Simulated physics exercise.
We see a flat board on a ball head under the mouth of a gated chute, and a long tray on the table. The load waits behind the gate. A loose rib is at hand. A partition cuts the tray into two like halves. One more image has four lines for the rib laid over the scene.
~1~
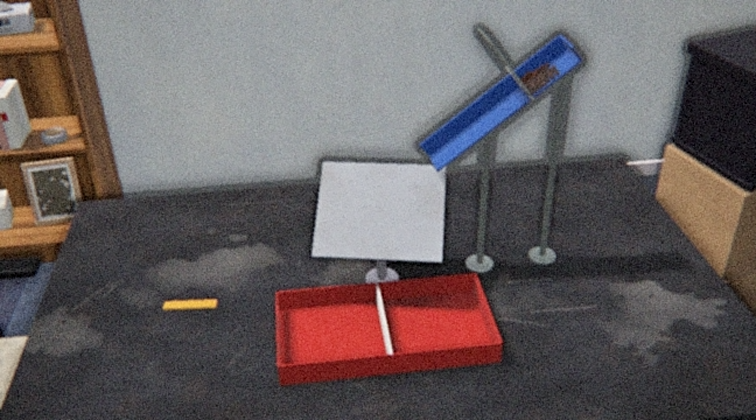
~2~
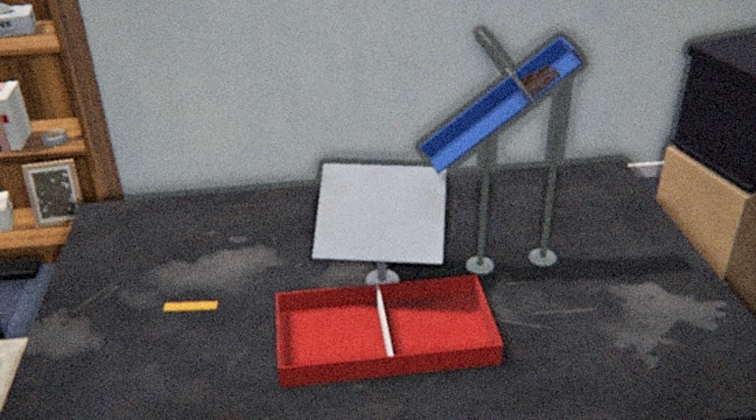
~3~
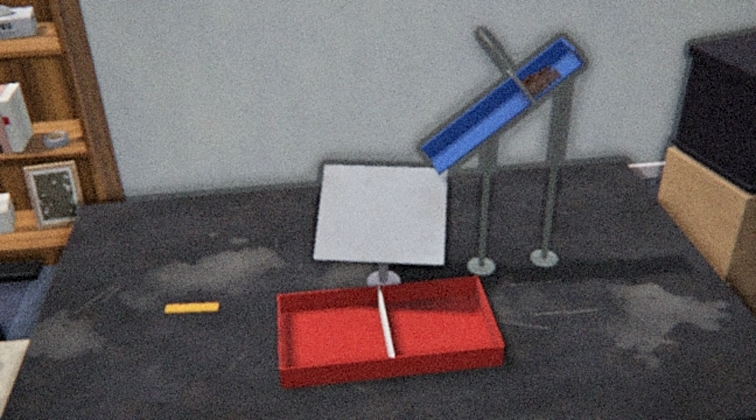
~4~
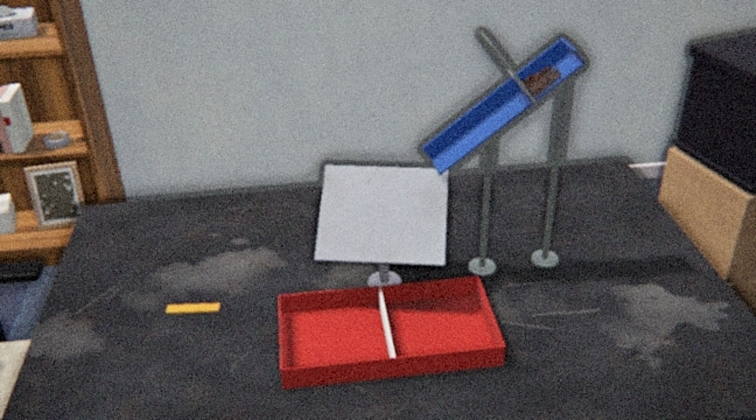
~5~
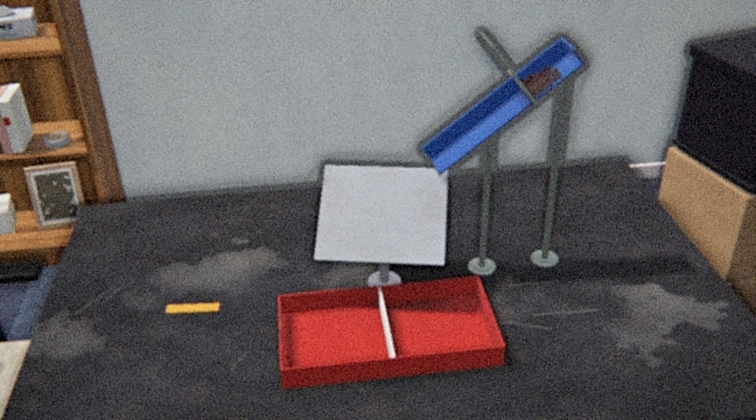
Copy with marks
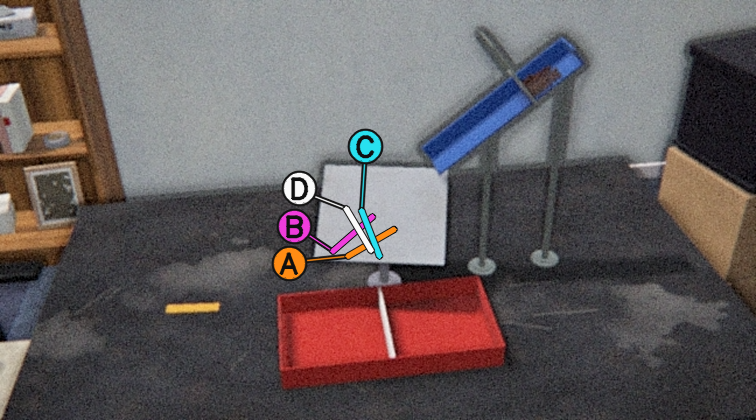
To begin with, a sloping blue chute on grey stands holds a small brown load behind its gate, above a tilted pale board and a divided red tray on a dark table. Nothing in the scene moves after that; only the view shifts very slightly.
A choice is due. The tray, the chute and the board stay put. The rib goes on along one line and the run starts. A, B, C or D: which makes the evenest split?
D beats the others.
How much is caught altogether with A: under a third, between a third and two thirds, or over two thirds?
It is over two thirds.
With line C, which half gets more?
Right.
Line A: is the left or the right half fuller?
More lands on the left.
On the marked copy, line A from (394, 229) to (347, 256); line B from (372, 216) to (332, 251); line C from (361, 210) to (379, 256); line D from (346, 208) to (371, 250).
For line A, of what is caught, the larger part in the left half, about a tenth in the right.
For line B, of what is caught, almost all in the left half, about a tenth in the right.
For line C, of what is caught, about a tenth in the left half, the larger part in the right.
For line D, of what is caught, roughly a third in the left half, roughly two thirds in the right.
